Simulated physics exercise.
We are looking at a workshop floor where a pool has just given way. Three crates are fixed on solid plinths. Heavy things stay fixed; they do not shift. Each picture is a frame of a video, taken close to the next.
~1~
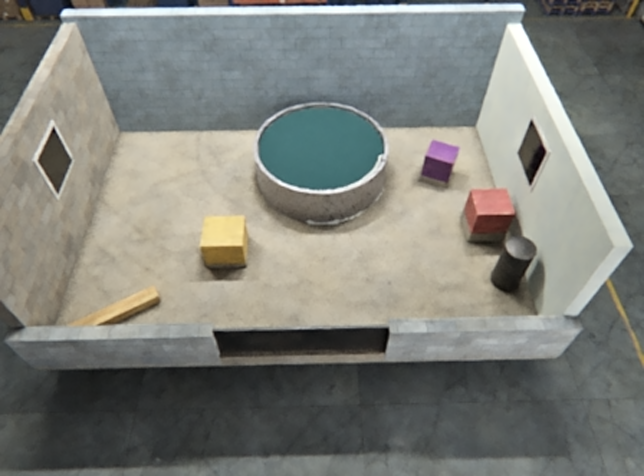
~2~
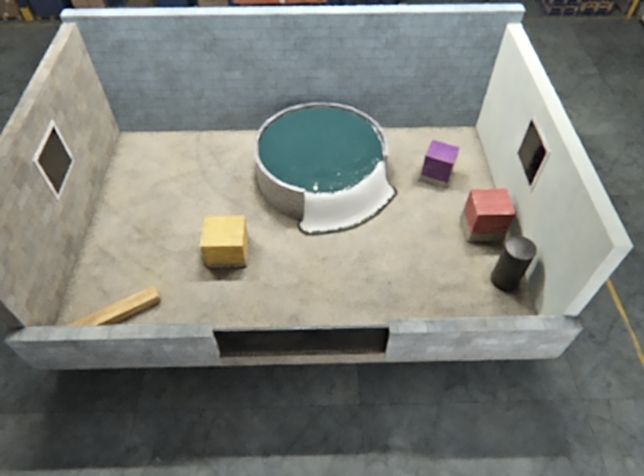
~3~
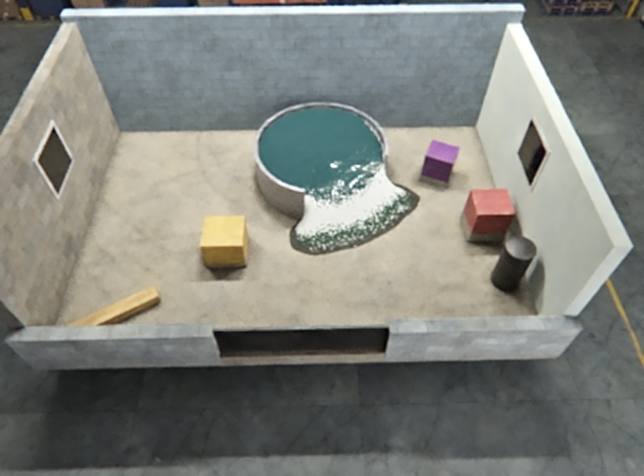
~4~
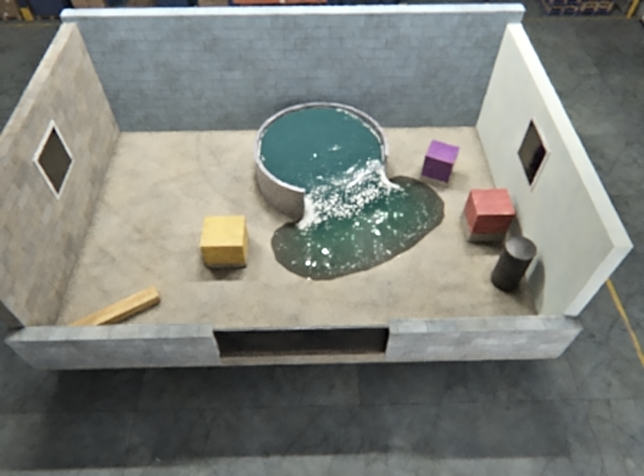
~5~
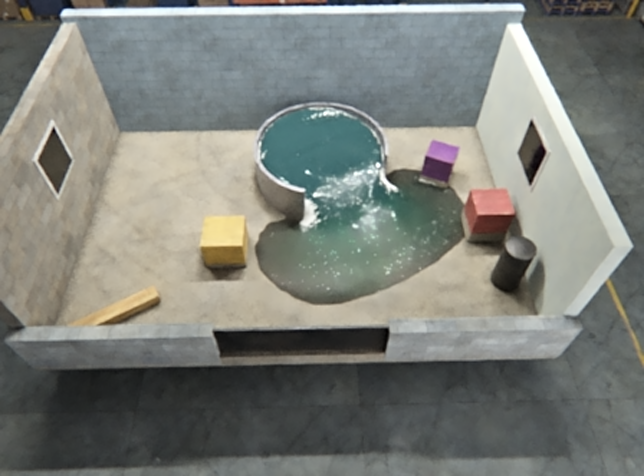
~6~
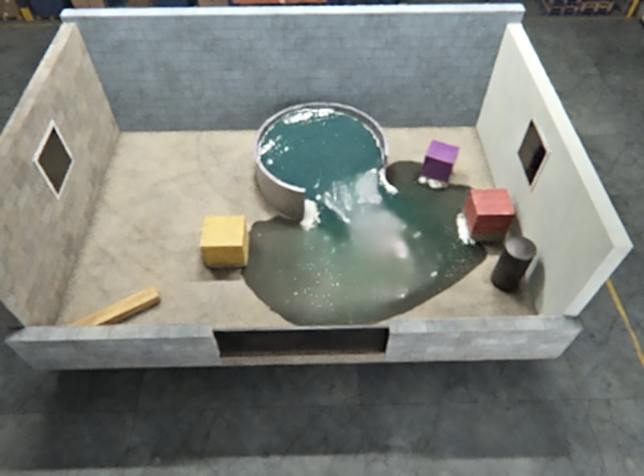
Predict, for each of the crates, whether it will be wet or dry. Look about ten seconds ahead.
The yellow crate is going to get water on it; the red crate is going to get water on it; the purple crate is going to get water on it.
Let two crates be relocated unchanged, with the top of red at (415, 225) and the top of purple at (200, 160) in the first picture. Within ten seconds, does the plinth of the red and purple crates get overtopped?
Note - red crate is caught, purple crate stays out of reach.
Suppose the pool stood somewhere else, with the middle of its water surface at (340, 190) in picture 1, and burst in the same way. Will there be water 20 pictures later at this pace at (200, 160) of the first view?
Verdict: Clear.
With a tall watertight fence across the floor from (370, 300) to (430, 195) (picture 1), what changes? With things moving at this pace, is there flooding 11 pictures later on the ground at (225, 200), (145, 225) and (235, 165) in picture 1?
Outcome by spot, in order - unwatered, unwatered, unwatered.
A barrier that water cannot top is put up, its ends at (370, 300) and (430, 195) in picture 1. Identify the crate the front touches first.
It's the purple one.
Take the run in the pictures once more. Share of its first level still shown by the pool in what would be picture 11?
I'd say some 58 %.
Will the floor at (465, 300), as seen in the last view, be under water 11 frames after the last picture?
That spot: Submerged.
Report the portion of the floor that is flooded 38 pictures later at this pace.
Roughly 85 percent, I'd say.
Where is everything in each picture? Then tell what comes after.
The first frame shows the round tank at (321, 147) is whole and still.
In the second frame, the front is at (303, 229), out from the gap at (355, 205).
In the third frame, the front is at (297, 244), out from the gap at (355, 206).
In the fourth frame, the front is at (281, 257), out from the gap at (355, 208).
In the fifth frame, the front is at (287, 287), out from the gap at (355, 208).
In the sixth frame, the front is at a hidden place, out from the gap at (355, 208).
A moment on, water covers 40 % of the floor; the yellow crate water round its plinth, the red crate water round its plinth, the purple crate water round its plinth.
Next, water covers 40 % of the floor; the yellow crate water round its plinth, the red crate water round its plinth, the purple crate water round its plinth.
Then, water covers 55 % of the floor; the yellow crate water round its plinth, the red crate water round its plinth, the purple crate water round its plinth.
Later, water covers 85 % of the floor; the yellow crate water round its plinth, the red crate water round its plinth, the purple crate water round its plinth.
In the end, water covers 100 % of the floor; the yellow crate was topped, the red crate was topped, the purple crate was topped.
